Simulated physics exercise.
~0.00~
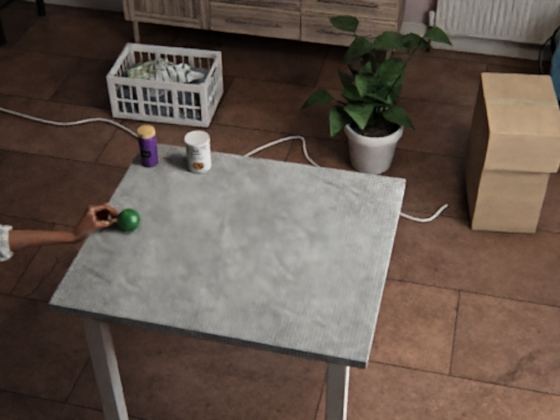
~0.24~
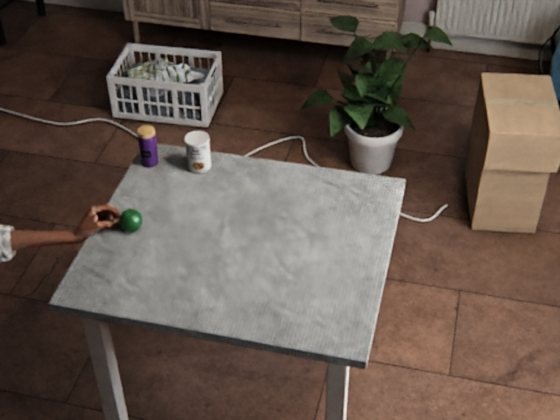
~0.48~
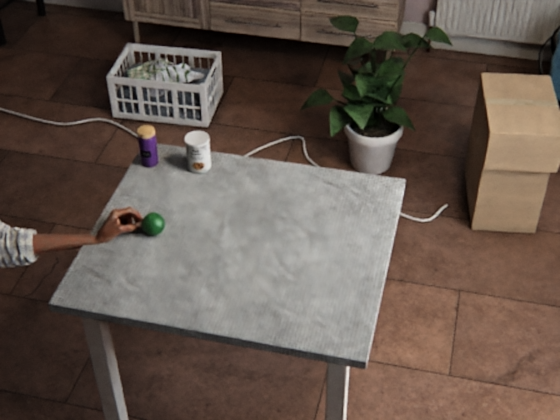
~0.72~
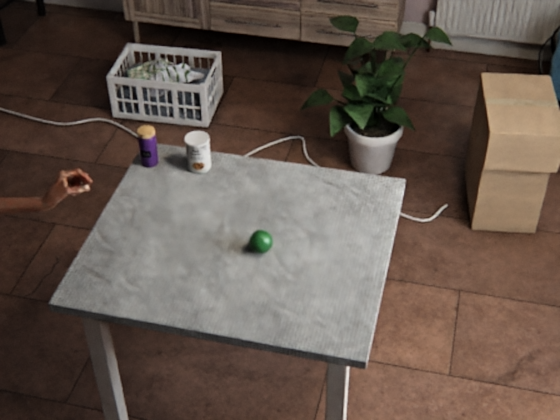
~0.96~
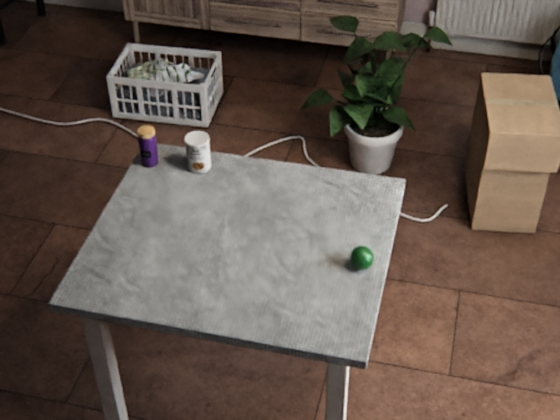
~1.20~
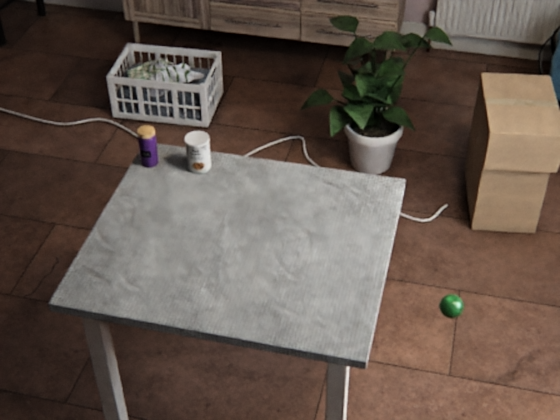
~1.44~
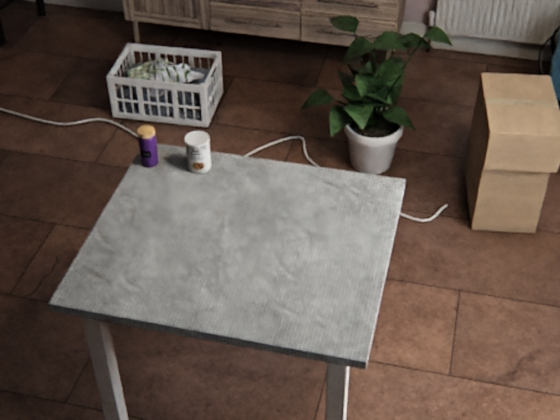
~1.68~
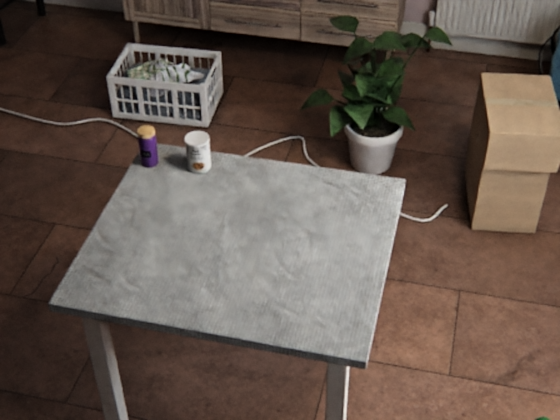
A green apple, pushed by a hand, slides right across the table and drops off.
